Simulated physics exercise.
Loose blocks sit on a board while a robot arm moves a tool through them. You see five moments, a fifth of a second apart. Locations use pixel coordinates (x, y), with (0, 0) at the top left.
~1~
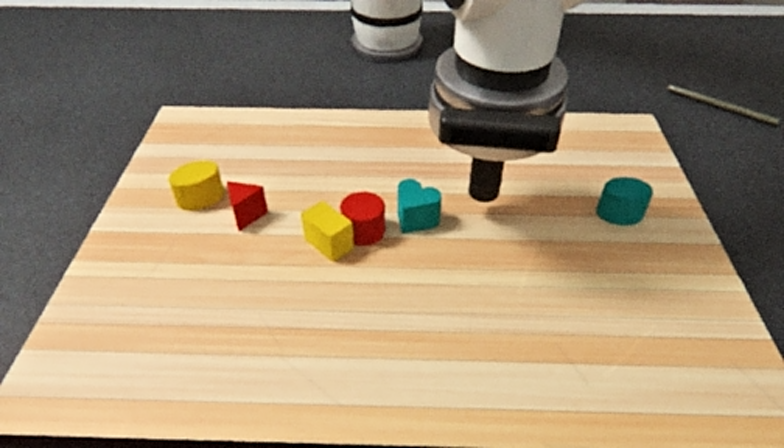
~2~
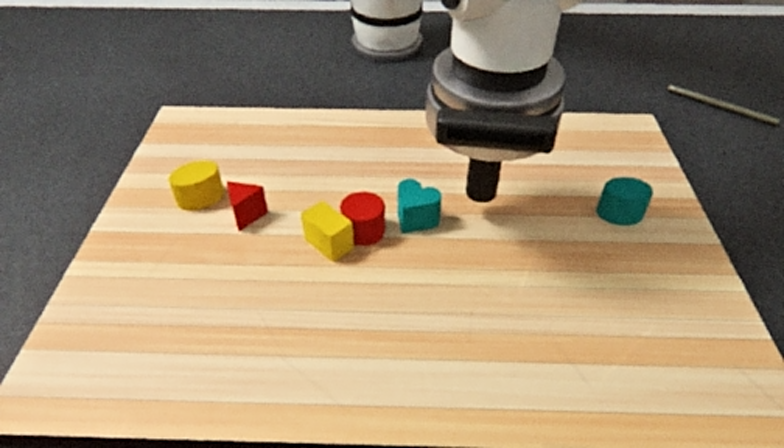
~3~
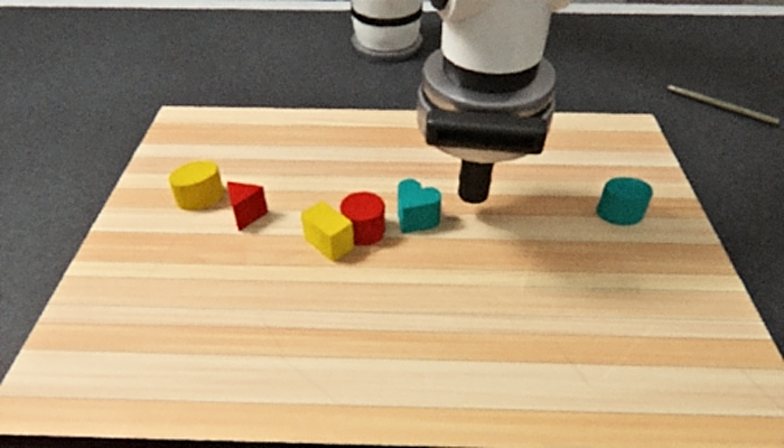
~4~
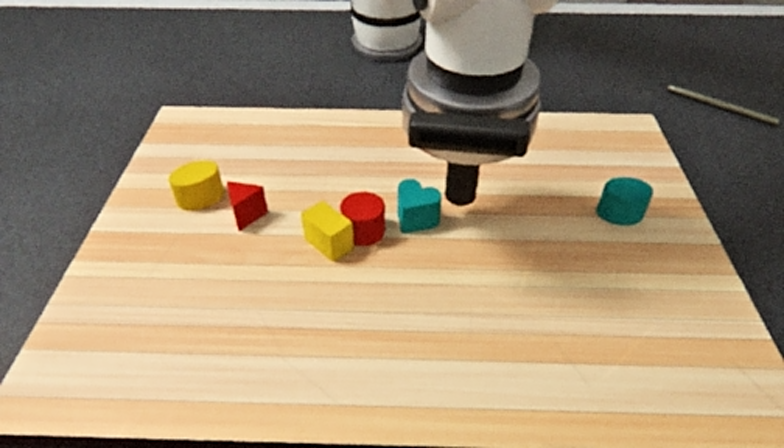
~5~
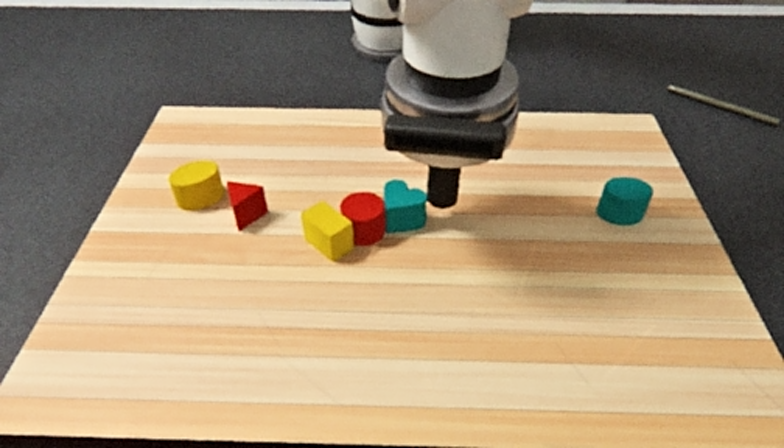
On a striped wooden board, a robot arm holds its dark tool to the right of a turquoise heart block, with red, yellow and turquoise blocks spread around. The tool slides slowly left through open space, then pushes the heart a short way left, up beside the red round block.
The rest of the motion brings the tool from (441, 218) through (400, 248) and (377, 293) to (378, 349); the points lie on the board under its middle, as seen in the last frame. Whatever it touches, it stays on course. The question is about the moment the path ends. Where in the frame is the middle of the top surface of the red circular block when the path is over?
Close to (322, 201).
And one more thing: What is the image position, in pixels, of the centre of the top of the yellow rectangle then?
It sits at (299, 223).
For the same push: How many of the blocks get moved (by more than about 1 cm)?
When the path ends, I think you'll find three or more blocks out of place by more than 1 cm.
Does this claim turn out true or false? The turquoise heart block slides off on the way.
That statement is accurate.
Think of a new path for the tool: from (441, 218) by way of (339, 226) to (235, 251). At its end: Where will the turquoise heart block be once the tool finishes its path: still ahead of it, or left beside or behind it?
It will keep going ahead of the tool.
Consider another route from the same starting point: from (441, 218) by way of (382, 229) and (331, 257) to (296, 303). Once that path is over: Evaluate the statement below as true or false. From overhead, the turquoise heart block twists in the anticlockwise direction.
False - the claim does not hold.
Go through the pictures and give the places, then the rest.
In the first picture, tip of the tool (483, 194), middles of tops, yellow rectangle (326, 217), red circular block (362, 205), turquoise heart block (417, 193).
In the second picture, tool (481, 194), nothing pushed.
In the third picture, tool (473, 195), nothing pushed.
In the fourth picture, tool (460, 197), nothing pushed.
In the fifth picture, tool (442, 200), yellow rectangle (326, 217), red circular block (362, 205), turquoise heart block (402, 194).
The first path, step by step. One third of the way, tool (400, 230); yellow rectangle (299, 223); red circular block (322, 201); turquoise heart block (370, 207), turned 65° clockwise.
Two thirds of the way, tool (376, 274); yellow rectangle (299, 223); red circular block (322, 201); turquoise heart block (369, 208), turned 75° clockwise.
At the end, tool (378, 330); yellow rectangle (299, 223); red circular block (322, 201); turquoise heart block (369, 208), turned 75° clockwise.
